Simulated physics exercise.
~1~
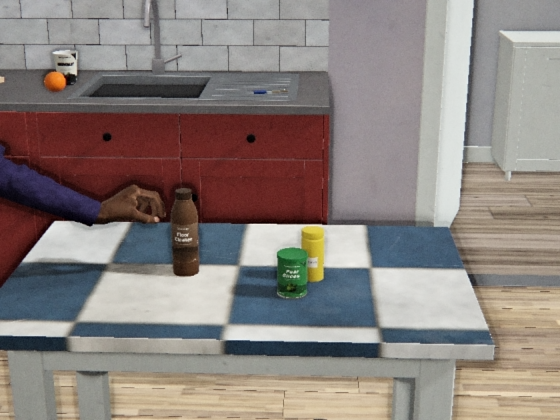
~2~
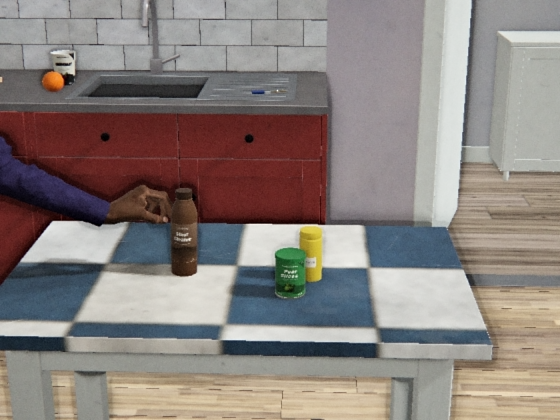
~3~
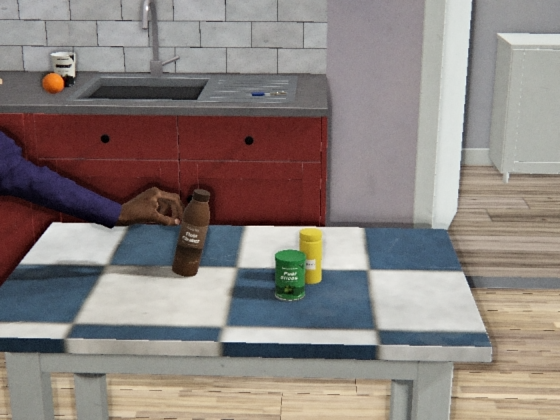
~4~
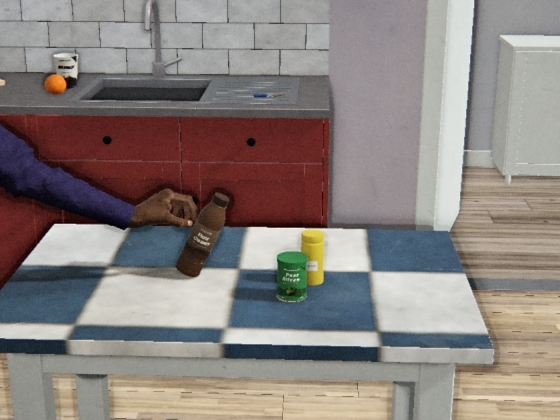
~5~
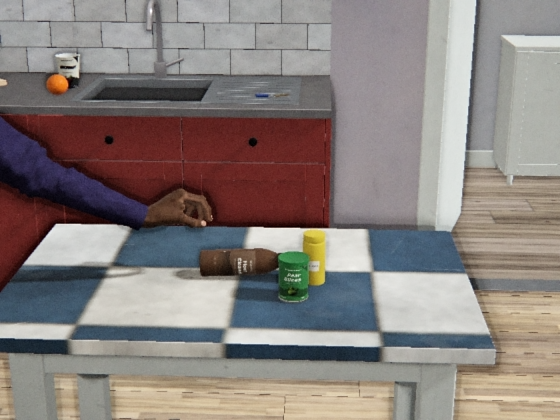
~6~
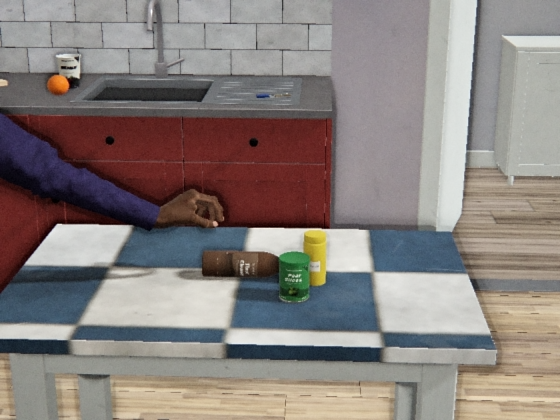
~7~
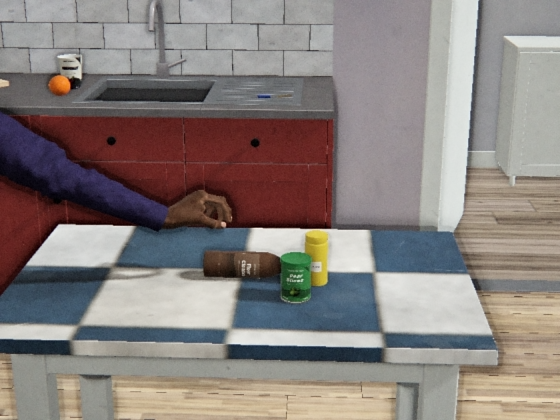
A hand pushes a brown bottle rightward until it tips over and lies on the table.
